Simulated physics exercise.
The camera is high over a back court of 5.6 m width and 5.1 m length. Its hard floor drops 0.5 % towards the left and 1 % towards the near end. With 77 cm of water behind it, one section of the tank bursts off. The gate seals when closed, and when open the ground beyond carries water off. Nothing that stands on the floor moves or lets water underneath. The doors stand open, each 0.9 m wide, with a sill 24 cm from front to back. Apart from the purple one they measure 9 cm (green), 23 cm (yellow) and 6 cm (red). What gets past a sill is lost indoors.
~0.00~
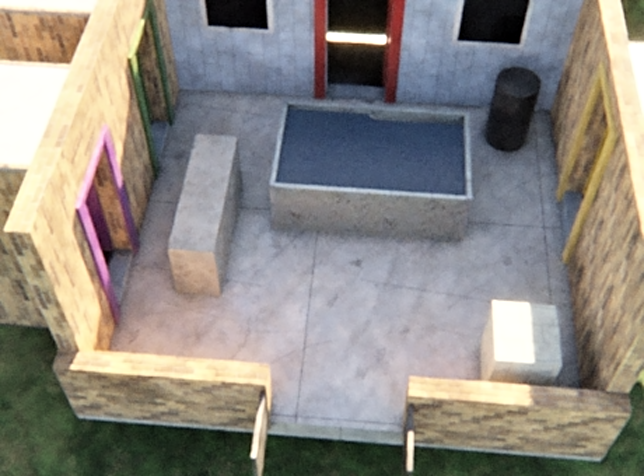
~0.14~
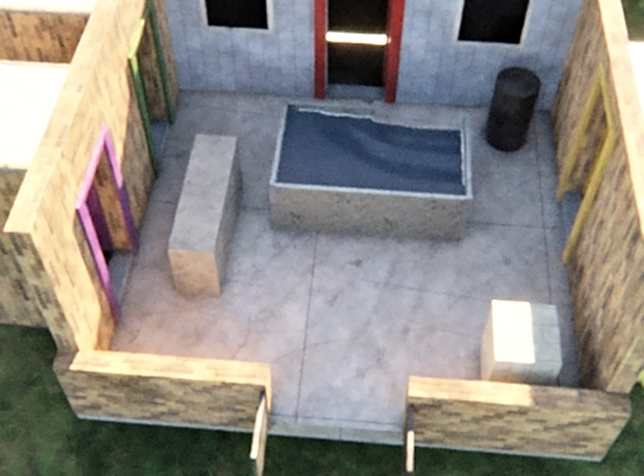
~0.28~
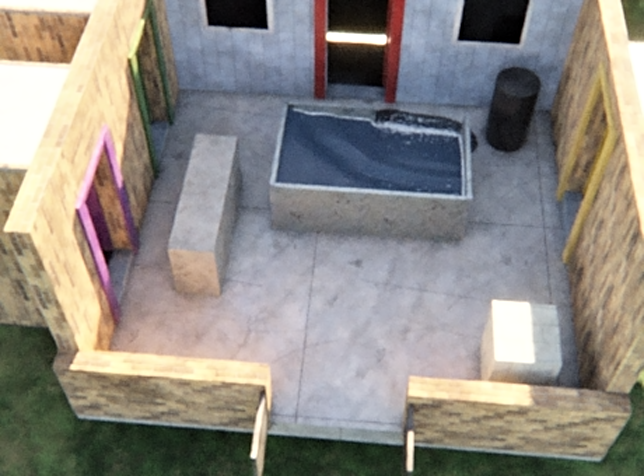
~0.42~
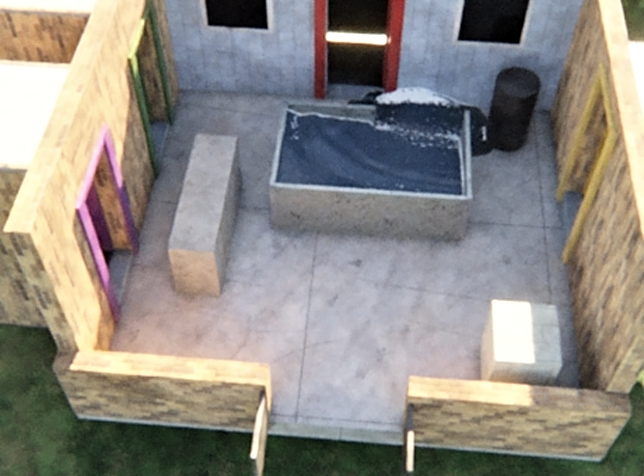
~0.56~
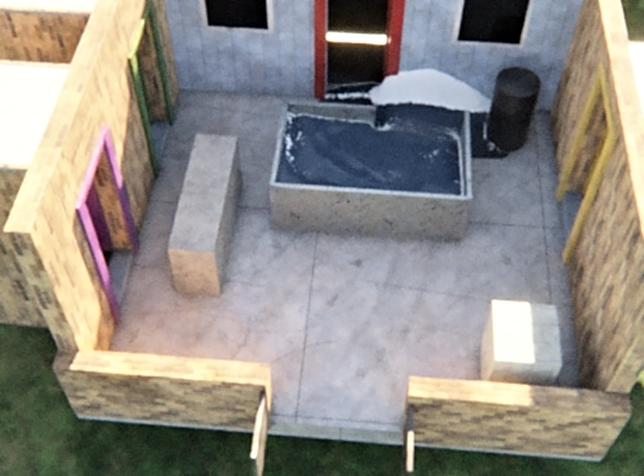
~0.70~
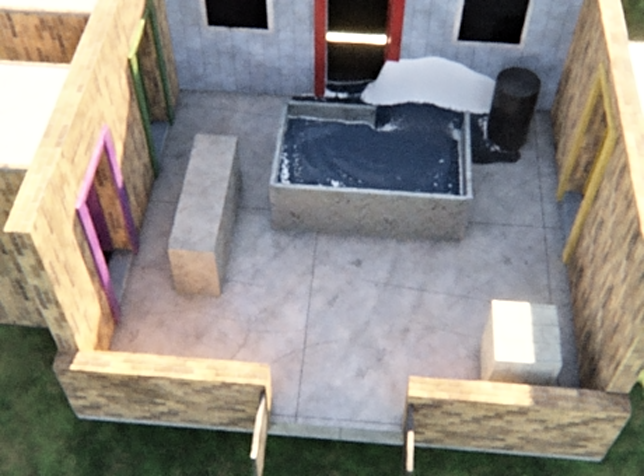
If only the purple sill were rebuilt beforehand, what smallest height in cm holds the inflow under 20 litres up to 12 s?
It would have to be roughly 12.5 cm high.
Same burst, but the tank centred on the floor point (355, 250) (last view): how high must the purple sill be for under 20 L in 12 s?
Some 8.0 cm.
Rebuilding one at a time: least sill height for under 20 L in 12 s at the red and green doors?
Roughly 28 cm at red and 18 cm at green.
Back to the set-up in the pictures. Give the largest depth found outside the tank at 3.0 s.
Up to some 34 cm.
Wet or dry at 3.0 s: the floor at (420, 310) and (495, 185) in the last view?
In that order: Wet, flooded.
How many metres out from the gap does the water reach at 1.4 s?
Roughly 3.4 m.
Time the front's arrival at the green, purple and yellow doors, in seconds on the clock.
Green 2.0 s, purple 3.0 s, yellow 1.6 s.
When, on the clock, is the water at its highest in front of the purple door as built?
At about 7.5 s.
After 1.4 s water covers 20 % of the floor, deepest (64 cm) near (551, 113); it has not reached the purple door.
After 3.0 s water covers 60 % of the floor, deepest (34 cm) near (585, 426); it has not reached the purple door.
After 12.0 s water covers 95 % of the floor, deepest (12 cm) near (99, 388); 8 cm at the purple door, 20 litres in over its 12 cm sill.
At the purple door as built, the water arrived by 3.1 s and peaked near 17 cm at 7.6 s.
Run again over the same 12 s with other heights there, 37 litres in over 9.5 cm, 14 litres over 13.5 cm. The limit of 20 litres is kept from about 12.5 cm up.
